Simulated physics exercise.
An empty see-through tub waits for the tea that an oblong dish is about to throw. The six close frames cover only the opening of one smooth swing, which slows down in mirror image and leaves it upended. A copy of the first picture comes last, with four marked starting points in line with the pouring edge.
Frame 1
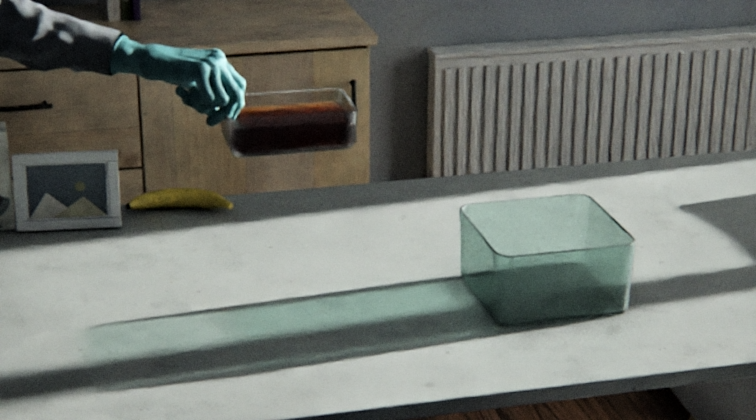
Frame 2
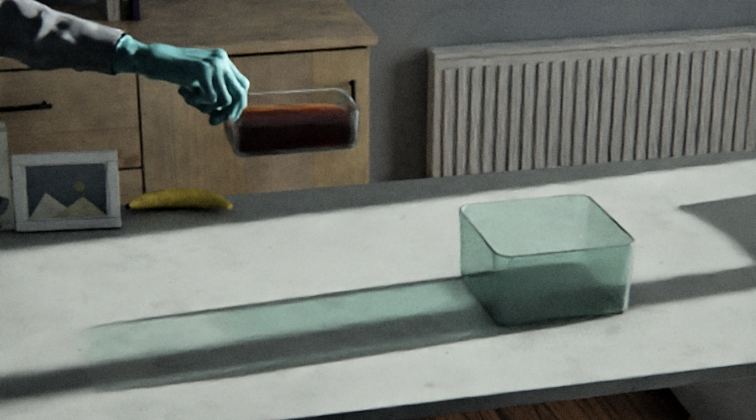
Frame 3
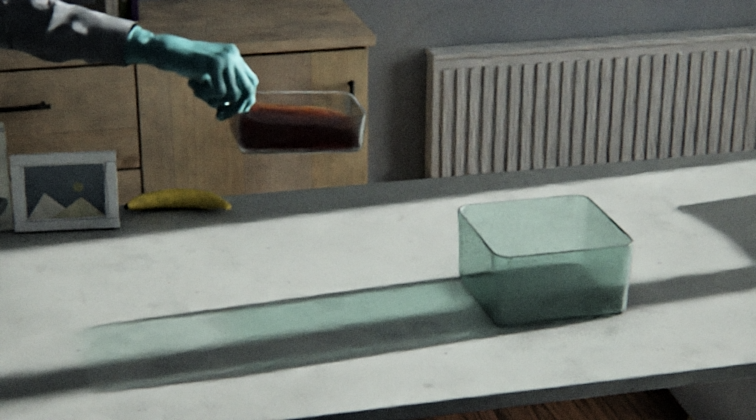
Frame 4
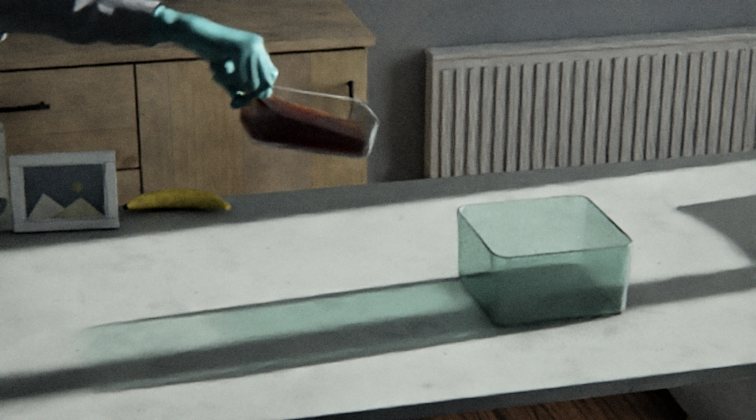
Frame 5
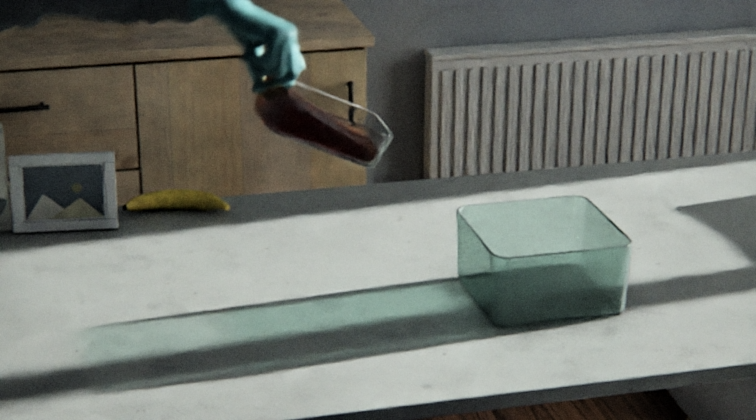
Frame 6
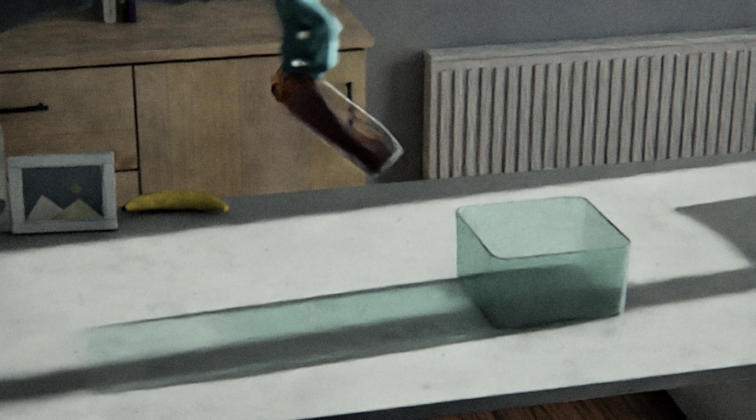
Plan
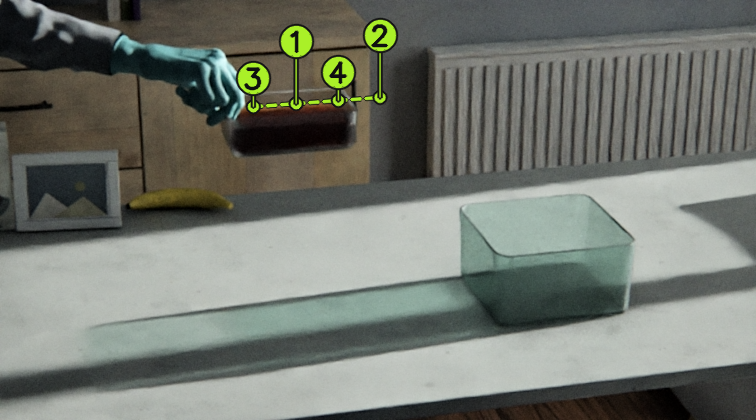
In a dim room with a radiator and wooden cabinet, a teal-gloved hand holds an oblong clear dish of dark reddish-brown liquid above a pale table with an empty greenish tub, then moves right, tilting the dish increasingly steeply.
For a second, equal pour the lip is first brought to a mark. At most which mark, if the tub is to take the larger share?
Spot 2 just does it.
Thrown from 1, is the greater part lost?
Yes, that goes wrong.
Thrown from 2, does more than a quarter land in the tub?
Yes.
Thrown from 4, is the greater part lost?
Yes.
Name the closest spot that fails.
That is spot 4.
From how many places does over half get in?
One of them.
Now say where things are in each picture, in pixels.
Upright, lip at (348, 99); tub from (494, 325) to (627, 310); nothing has left yet.
Upright, lip at (351, 100); nothing has left yet.
Tipped about 4°, lip at (358, 103); nothing has left yet.
Tipped about 13°, lip at (370, 112); tea is over the rim, down to (259, 96).
Tipped about 25°, lip at (384, 124); tea is over the rim, down to (263, 92).
Tipped about 40°, lip at (395, 140); tea is over the rim, down to (278, 100).
On the marked copy, 1 at (296, 103); 2 at (380, 97); 3 at (253, 106); 4 at (338, 100).
For spot 1, about 0 % lands in the tub, 98 % falls short.
For spot 2, about 66 % lands in the tub, 23 % falls short and 12 % goes beside or beyond.
For spot 3, about 0 % lands in the tub, 100 % falls short.
For spot 4, about 24 % lands in the tub, 73 % falls short and 3 % goes beside or beyond.
